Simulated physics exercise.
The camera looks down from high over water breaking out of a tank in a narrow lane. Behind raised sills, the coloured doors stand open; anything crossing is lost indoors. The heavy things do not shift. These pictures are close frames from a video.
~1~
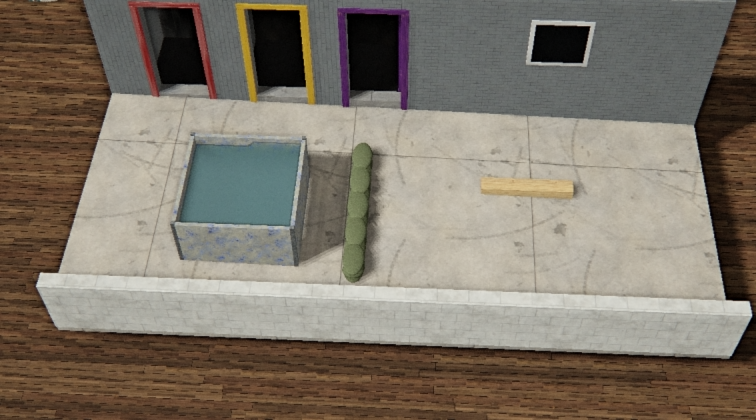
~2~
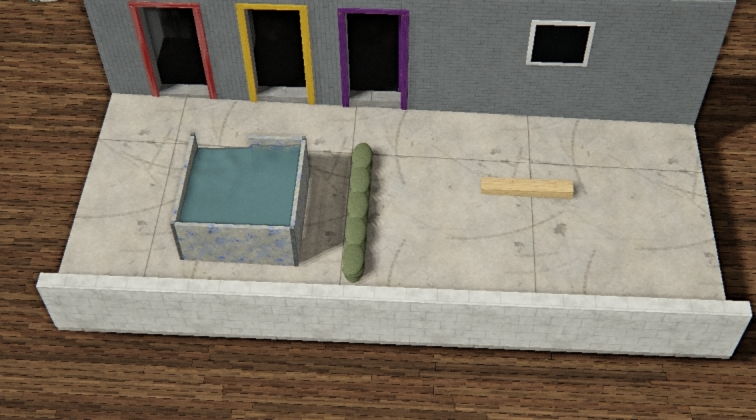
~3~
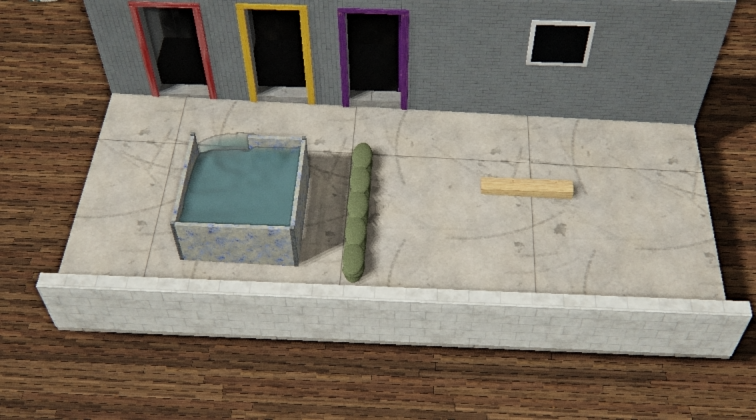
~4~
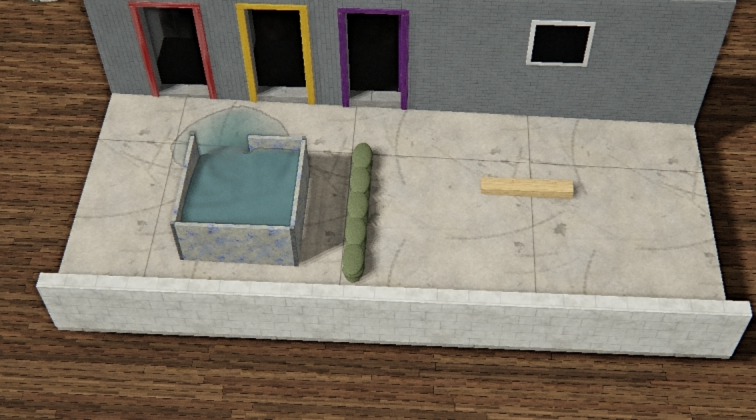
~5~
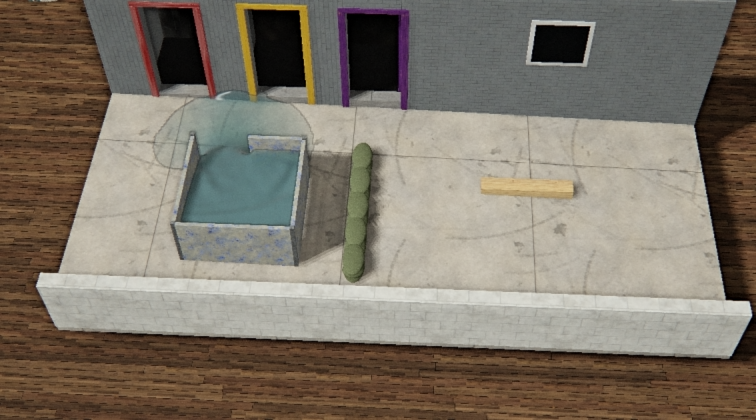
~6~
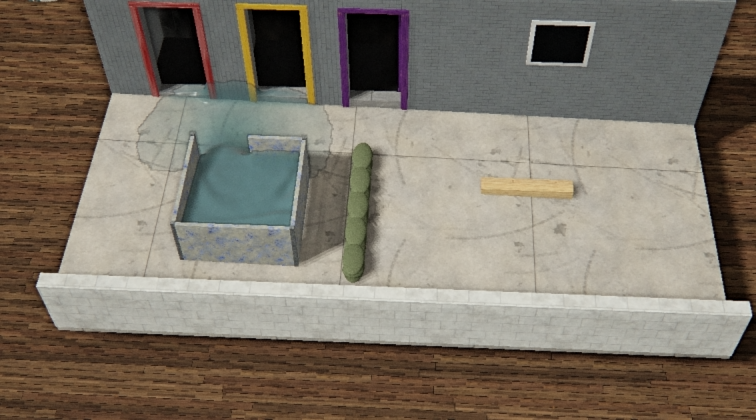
Water in the open tank broke out through a gap in its far side, then spread in a widening sheet across the pale paving toward the red and yellow doorways.
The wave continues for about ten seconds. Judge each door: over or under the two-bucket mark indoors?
My call: Purple door, under; red door, over; yellow door, over.
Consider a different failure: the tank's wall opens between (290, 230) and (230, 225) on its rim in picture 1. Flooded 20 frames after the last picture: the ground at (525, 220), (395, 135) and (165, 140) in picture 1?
Submerged, bone-dry, bone-dry.
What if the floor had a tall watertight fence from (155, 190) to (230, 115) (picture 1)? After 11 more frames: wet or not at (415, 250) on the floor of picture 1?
Untouched.
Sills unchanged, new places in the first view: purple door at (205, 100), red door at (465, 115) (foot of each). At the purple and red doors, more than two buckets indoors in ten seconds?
In short: Purple door exceeds the limit; red door stays within it.
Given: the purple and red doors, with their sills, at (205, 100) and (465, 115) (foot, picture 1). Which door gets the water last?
Result: The red one.
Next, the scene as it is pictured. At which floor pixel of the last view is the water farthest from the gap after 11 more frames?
I reckon the front has reached (535, 120) by then.
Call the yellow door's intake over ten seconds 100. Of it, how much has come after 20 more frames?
About 90 %.
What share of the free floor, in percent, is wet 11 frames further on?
Some 20 per cent.
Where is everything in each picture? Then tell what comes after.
The first picture shows the open tank at (241, 183) is whole and still.
In the second picture, the front is at a hidden place, out from the gap on the open tank's far side.
In the third picture, the front is at a hidden place, out from the gap on the open tank's far side.
In the fourth picture, the front is at (243, 109), out from the gap on the open tank's far side.
In the fifth picture, water pours out on the open tank's far side and has run to (285, 104).
In the sixth picture, the front is at (167, 98), out from the gap on the open tank's far side.
A moment on, water covers 15 % of the floor; the purple door wet at the sill, nothing in, the red door over two buckets in, the yellow door over two buckets in.
Next, water covers 20 % of the floor; the purple door wet at the sill, nothing in, the red door far over two buckets in, the yellow door far over two buckets in.
Then, water covers 40 % of the floor; the purple door wet at the sill, nothing in, the red door far over two buckets in, the yellow door far over two buckets in.
Later, water covers 45 % of the floor; the purple door wet at the sill, nothing in, the red door far over two buckets in, the yellow door far over two buckets in.
In the end, water covers 45 % of the floor; the purple door wet at the sill, nothing in, the red door far over two buckets in, the yellow door far over two buckets in.
